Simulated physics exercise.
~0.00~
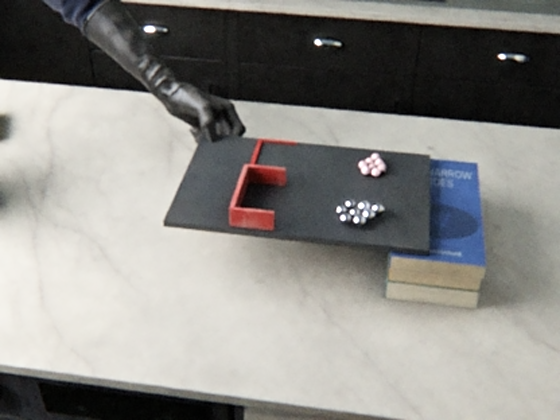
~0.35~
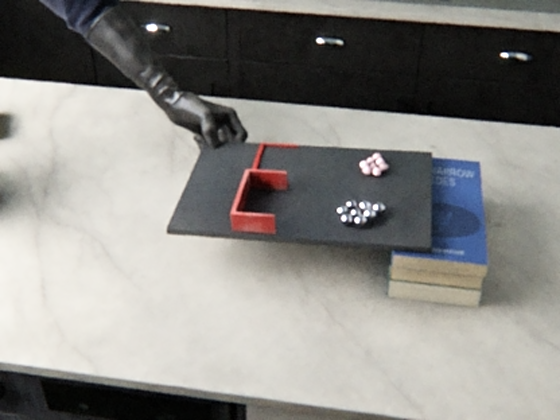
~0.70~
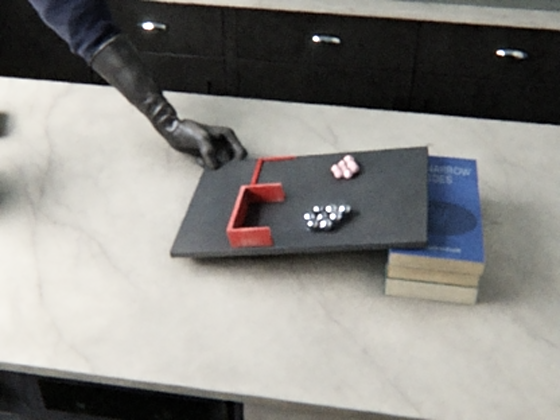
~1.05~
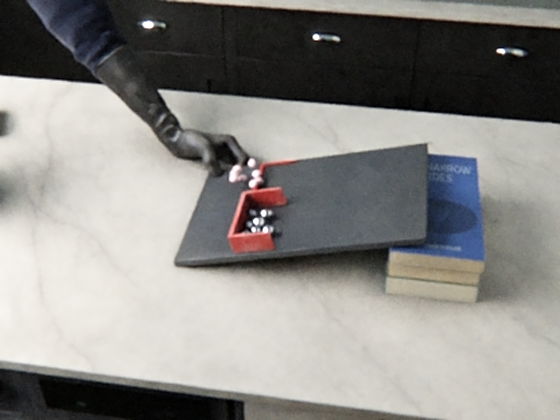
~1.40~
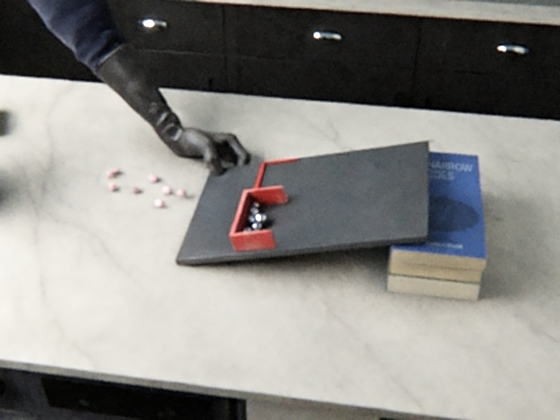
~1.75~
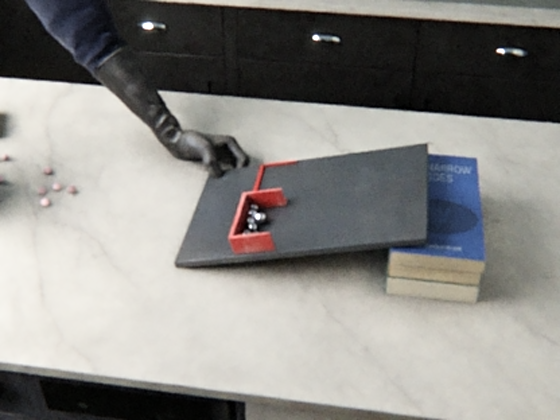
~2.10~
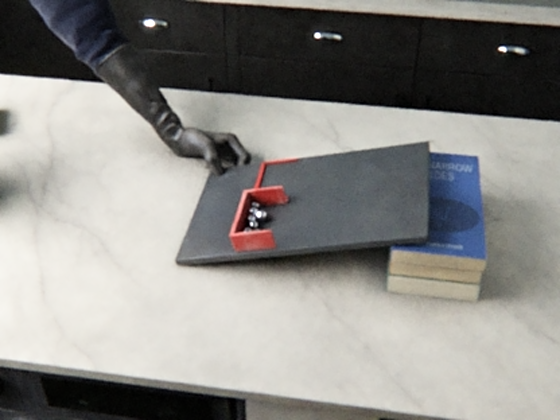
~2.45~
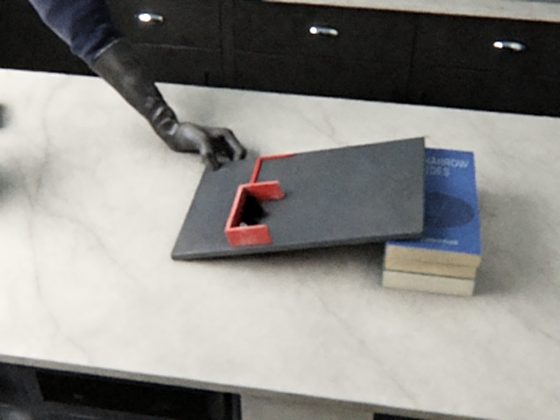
Gloved hand lowering a dark board's left end, pink beads rolling off left past a red strip, dark-and-white ones stopping behind another.
